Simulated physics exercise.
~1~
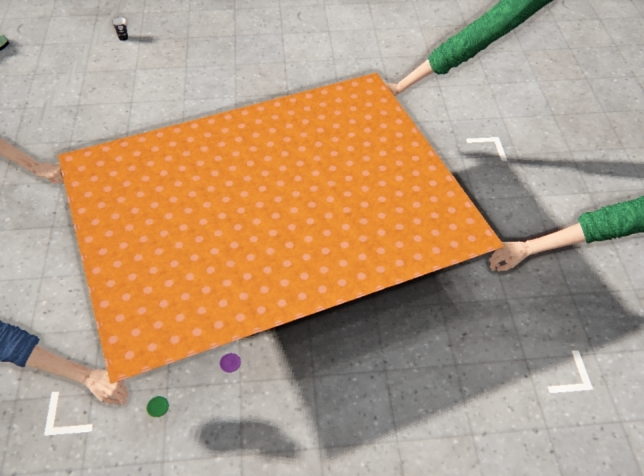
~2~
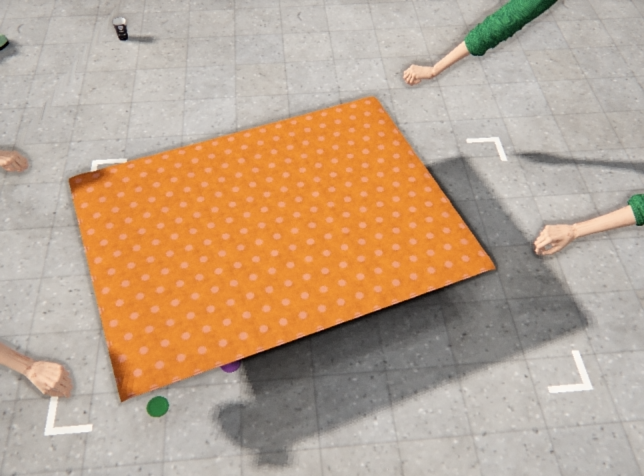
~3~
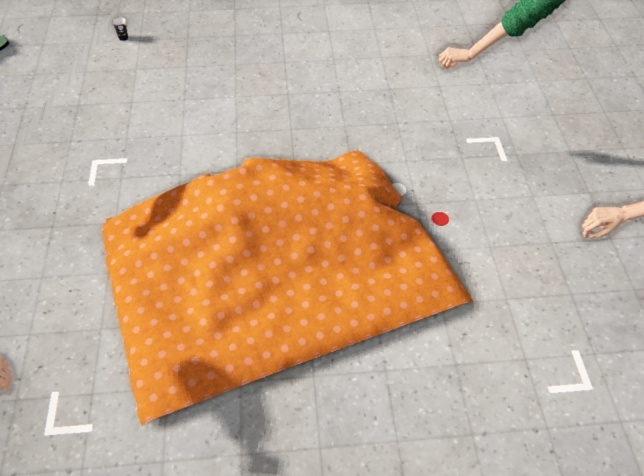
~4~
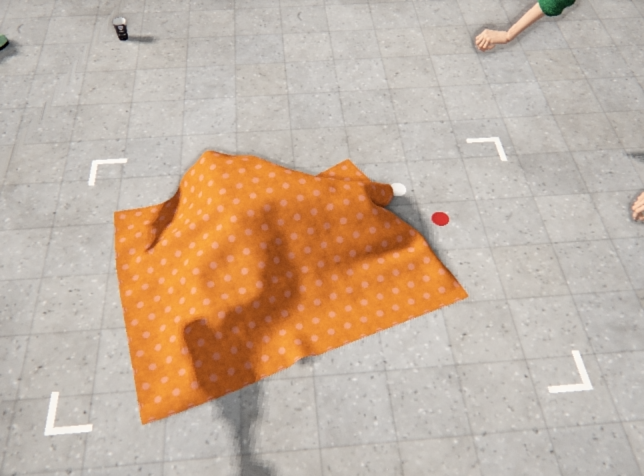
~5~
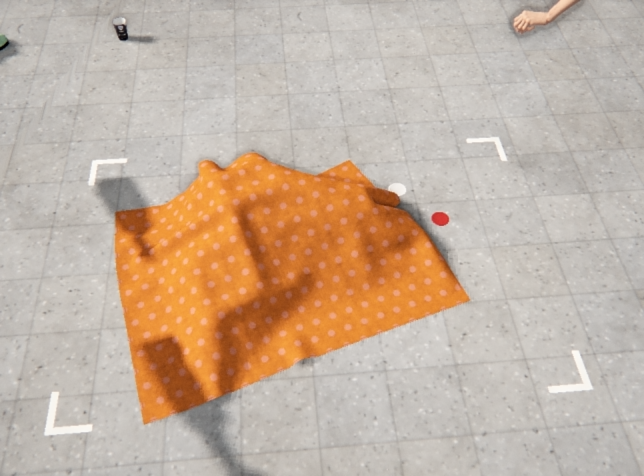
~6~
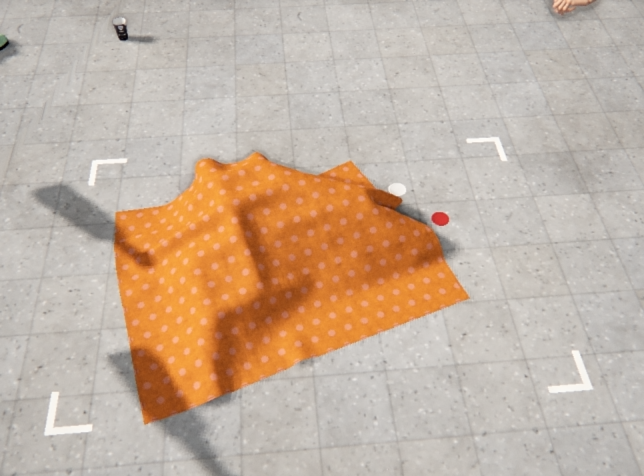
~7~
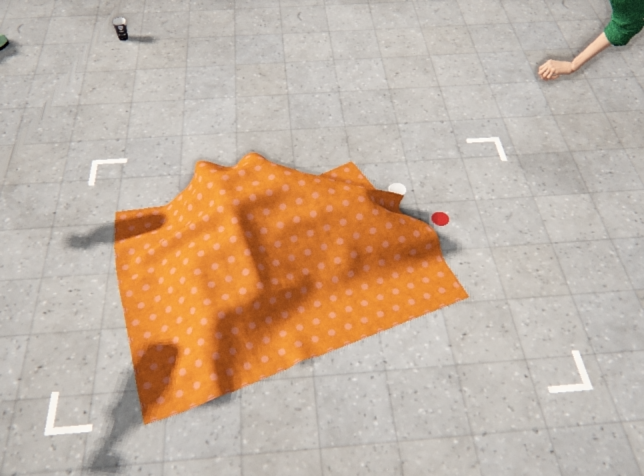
On a hallway floor, hands release an orange dotted sheet that settles, hiding purple and green discs.
